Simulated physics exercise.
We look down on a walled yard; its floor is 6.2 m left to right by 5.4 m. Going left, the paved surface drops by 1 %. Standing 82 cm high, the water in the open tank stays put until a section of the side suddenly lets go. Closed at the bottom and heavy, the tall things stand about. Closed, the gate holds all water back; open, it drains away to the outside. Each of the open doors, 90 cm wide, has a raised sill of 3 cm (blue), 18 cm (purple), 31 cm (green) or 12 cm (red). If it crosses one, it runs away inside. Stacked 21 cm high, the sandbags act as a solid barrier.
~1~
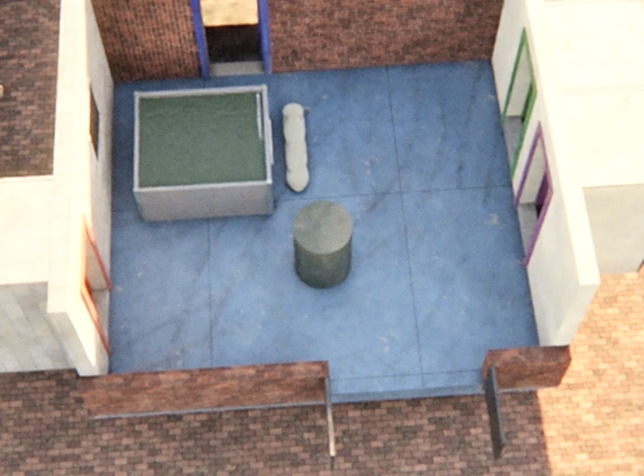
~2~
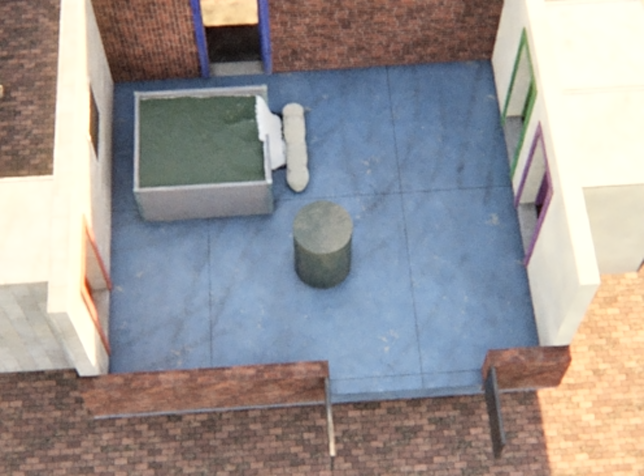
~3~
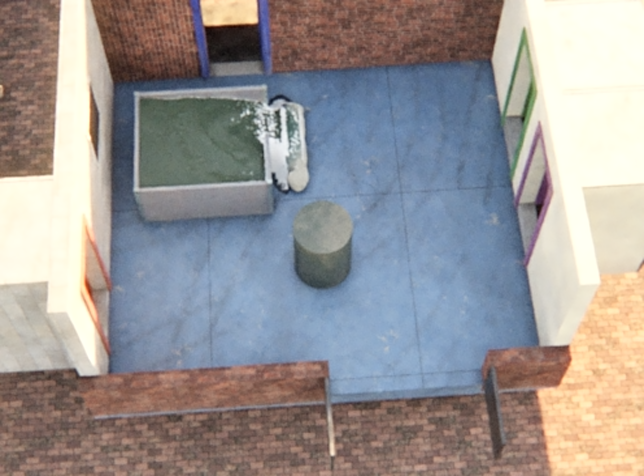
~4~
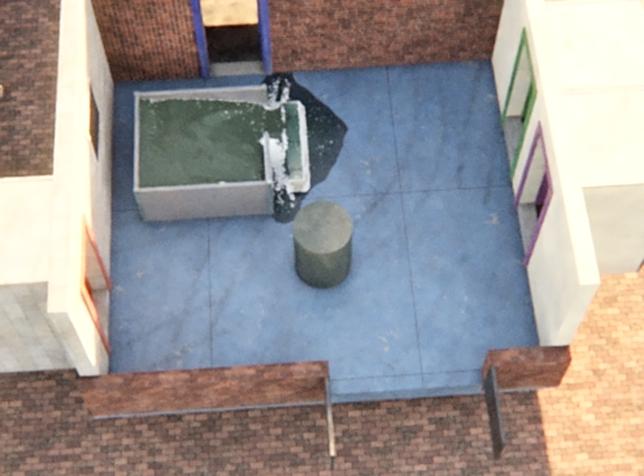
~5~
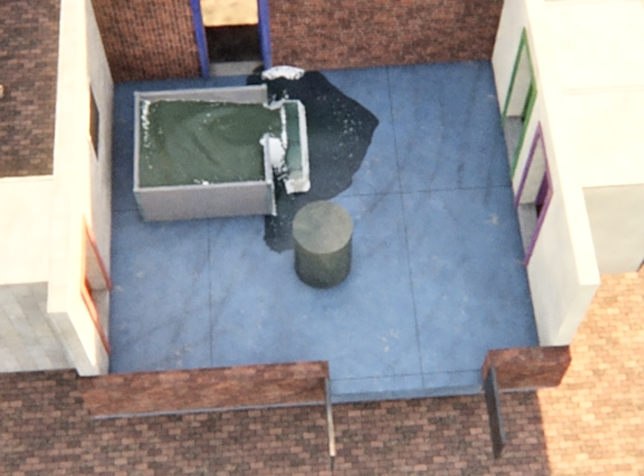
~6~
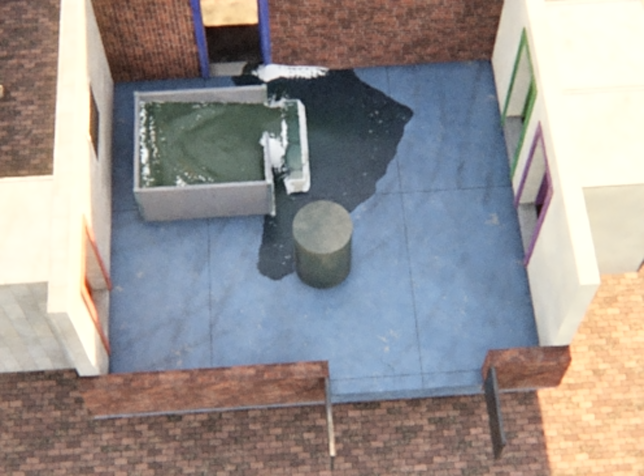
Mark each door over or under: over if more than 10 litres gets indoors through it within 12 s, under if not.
Blue door: Over, purple door: Under, green door: Under, red door: Under.
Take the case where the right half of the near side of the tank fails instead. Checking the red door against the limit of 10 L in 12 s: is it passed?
Then red exceeds it.
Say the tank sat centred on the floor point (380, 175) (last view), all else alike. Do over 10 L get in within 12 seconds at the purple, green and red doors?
Result - purple door does not exceed it, green door exceeds it, red door does not exceed it.
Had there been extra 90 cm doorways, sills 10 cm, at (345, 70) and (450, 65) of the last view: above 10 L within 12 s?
First door beyond the limit, second door beyond the limit.
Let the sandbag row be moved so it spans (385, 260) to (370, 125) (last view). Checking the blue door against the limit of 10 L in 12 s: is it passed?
So blue stays inside.
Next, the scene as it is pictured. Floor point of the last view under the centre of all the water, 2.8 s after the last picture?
Around (299, 176).
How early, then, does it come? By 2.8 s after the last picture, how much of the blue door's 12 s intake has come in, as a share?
I'd put it at about 40 per cent by that point.
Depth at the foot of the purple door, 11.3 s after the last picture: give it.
It's about 4.0 cm.
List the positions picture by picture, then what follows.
In the first frame, still water, 82 cm deep, in the open tank at (202, 140).
In the second frame, water pours out at (265, 133) and has run 0.5 m, to (270, 115); typically 12 cm deep outside, 82 cm at the open tank's back.
In the third frame, water pours out at (265, 133) and has run 0.9 m, to (286, 188); typically 12 cm deep outside, 82 cm at the open tank's back.
In the fourth frame, water pours out at (265, 134) and has run 1.4 m, to (291, 215); typically 7 cm deep outside, 82 cm at the open tank's back.
In the fifth frame, the front is at (289, 243), 1.8 m from the gap at (265, 133); 3.3 m2 of floor is under water; 76 cm left at the back of the open tank.
In the sixth frame, water pours out at (265, 133) and has run 2.3 m, to (408, 113); typically 4 cm deep outside, 70 cm at the open tank's back.
Then, 0.7 s after the last picture water covers 40 % of the floor and is deepest (59 cm) near (283, 146); blue door 11 cm at the sill, 17 L in, purple door not reached, green door 4 cm at the sill, 0 L in, red door not reached.
Then, 1.5 s after the last picture water covers 55 % of the floor and is deepest (46 cm) near (283, 146); blue door 11 cm at the sill, 48 L in, purple door 8 cm at the sill, 0 L in, green door 18 cm at the sill, 0 L in, red door not reached.
Then, 2.8 s after the last picture water covers 70 % of the floor and is deepest (37 cm) near (283, 146); blue door 10 cm at the sill, 95 L in, purple door 10 cm at the sill, 0 L in, green door 13 cm at the sill, 0 L in, red door not reached.
Then, 6.3 s after the last picture water covers 90 % of the floor and is deepest (22 cm) near (272, 147); blue door 7 cm at the sill, 180 L in, purple door 4 cm at the sill, 0 L in, green door 4 cm at the sill, 0 L in, red door 6 cm at the sill, 0 L in.
Then, 11.3 s after the last picture water covers 95 % of the floor and is deepest (15 cm) near (272, 147); blue door 6 cm at the sill, 239 L in, purple door 4 cm at the sill, 0 L in, green door 2 cm at the sill, 0 L in, red door 9 cm at the sill, 0 L in.
